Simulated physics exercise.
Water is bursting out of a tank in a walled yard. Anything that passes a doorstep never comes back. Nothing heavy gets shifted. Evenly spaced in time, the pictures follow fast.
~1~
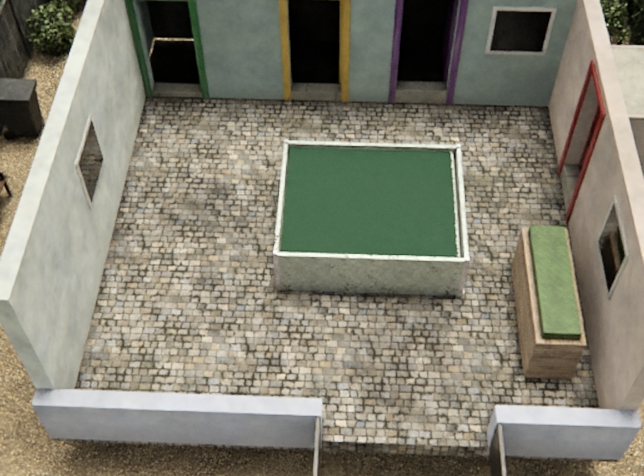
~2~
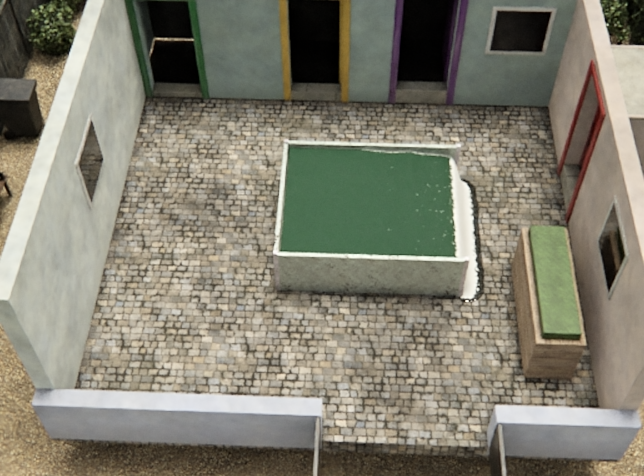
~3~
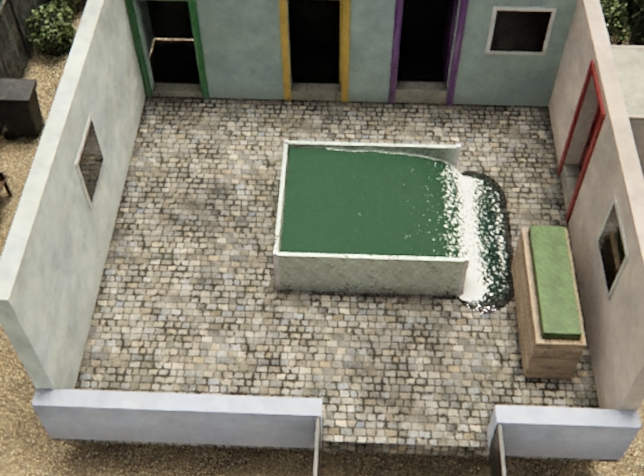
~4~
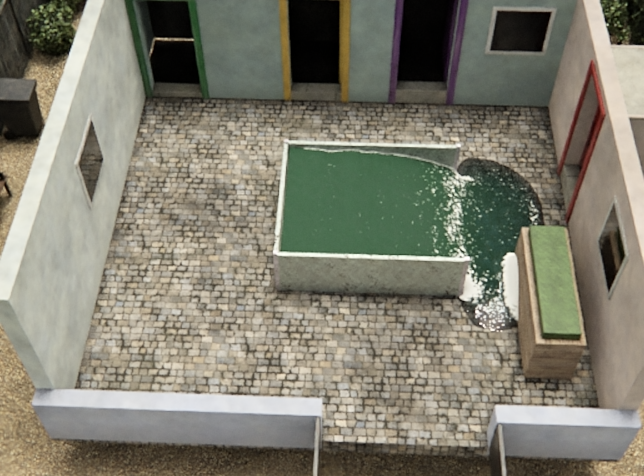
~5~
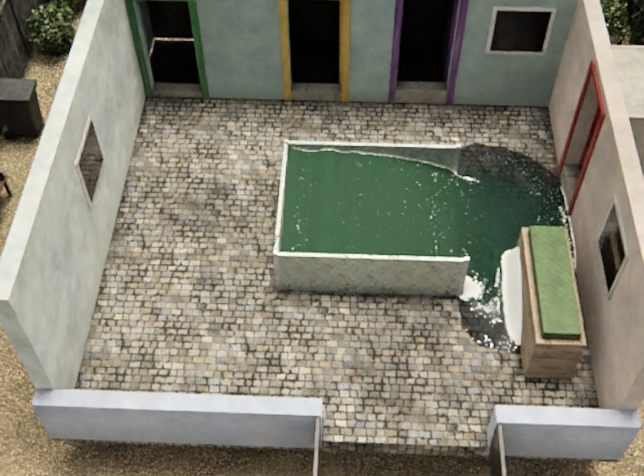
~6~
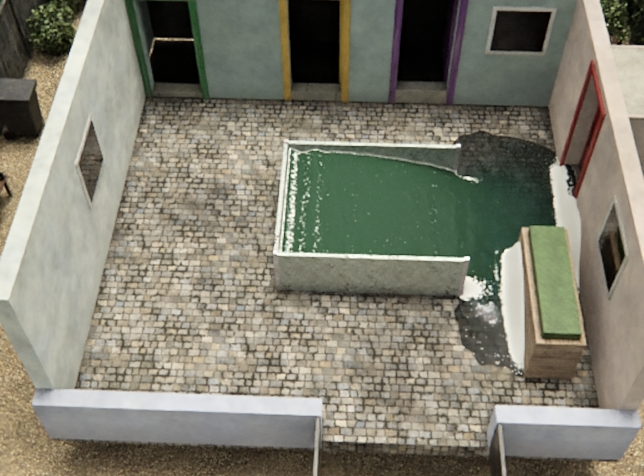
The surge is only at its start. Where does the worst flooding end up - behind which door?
Behind the red door.
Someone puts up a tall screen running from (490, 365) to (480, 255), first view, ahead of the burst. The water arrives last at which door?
Last: The green one.
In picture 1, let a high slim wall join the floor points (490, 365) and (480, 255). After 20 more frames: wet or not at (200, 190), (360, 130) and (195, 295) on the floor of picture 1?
Going through them in order, I get high and dry, inundated and high and dry.
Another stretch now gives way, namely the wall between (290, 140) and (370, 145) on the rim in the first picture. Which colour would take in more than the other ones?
That is the one in yellow.
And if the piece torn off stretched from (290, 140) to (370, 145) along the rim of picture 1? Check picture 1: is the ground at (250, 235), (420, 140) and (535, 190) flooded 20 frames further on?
Taking them in the order you gave, I'd call them spared, sodden and sodden.
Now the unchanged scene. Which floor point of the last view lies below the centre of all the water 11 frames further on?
My pick is pixel (455, 234).
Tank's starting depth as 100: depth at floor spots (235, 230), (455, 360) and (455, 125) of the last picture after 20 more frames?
Around 0, 18 and 30 %.
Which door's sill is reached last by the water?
My pick is the green one.
A moment on, water covers 20 % of the floor; yellow door not reached, purple door not reached, green door not reached, red door some in.
Next, water covers 30 % of the floor; yellow door not reached, purple door wet at the sill, nothing in, green door not reached, red door a lot in.
Then, water covers 50 % of the floor; yellow door wet at the sill, nothing in, purple door wet at the sill, nothing in, green door not reached, red door a lot in.
Later, water covers 90 % of the floor; yellow door wet at the sill, nothing in, purple door wet at the sill, nothing in, green door some in, red door a lot in.
In the end, water covers 95 % of the floor; yellow door wet at the sill, nothing in, purple door wet at the sill, nothing in, green door a lot in, red door a lot in; the red door has let in the most.
